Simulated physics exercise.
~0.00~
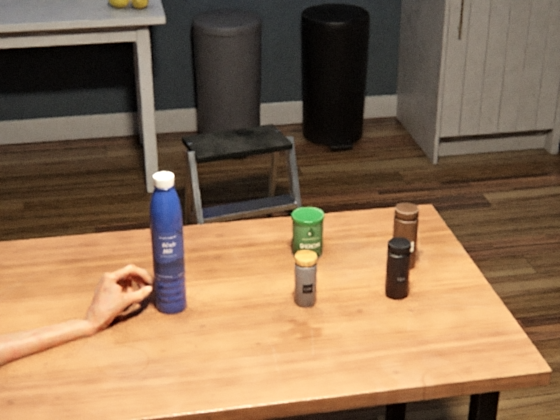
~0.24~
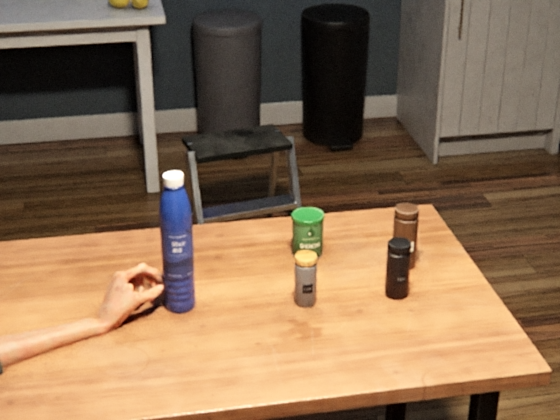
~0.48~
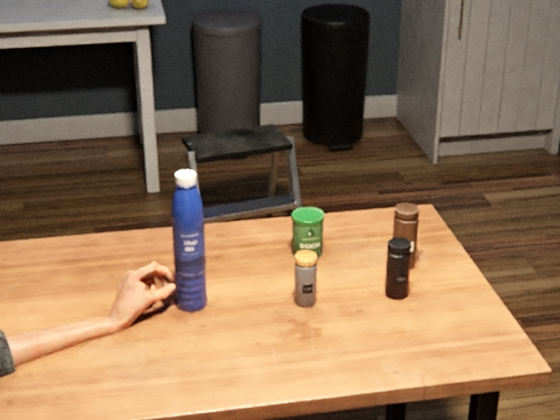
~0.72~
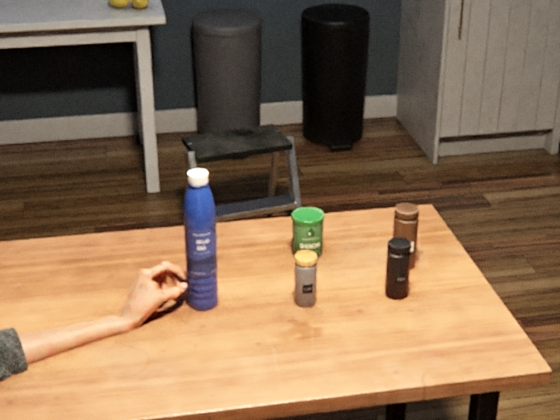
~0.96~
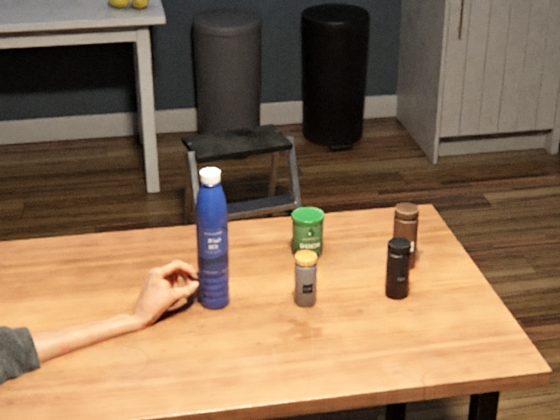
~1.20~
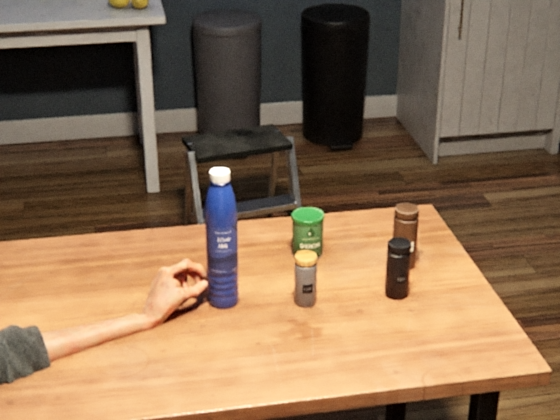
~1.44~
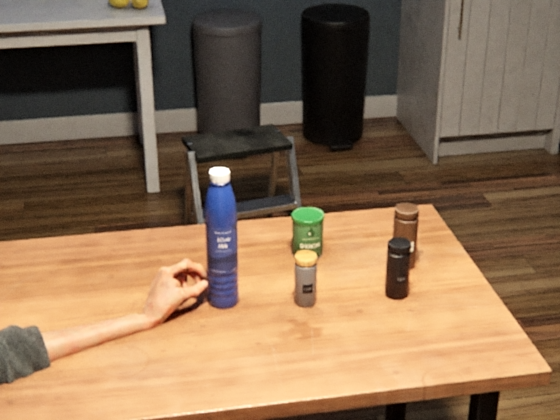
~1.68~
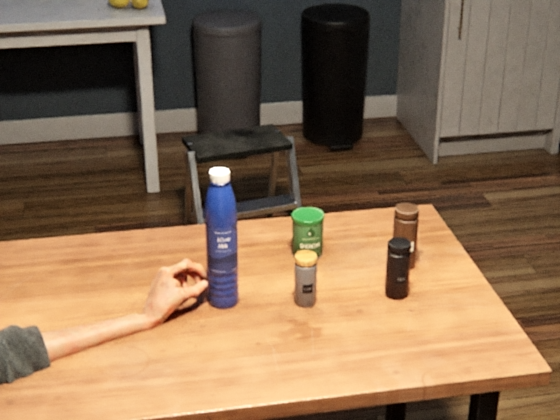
A fingertip gently pushes the blue bottle rightward across the table, then stops, leaving it upright.
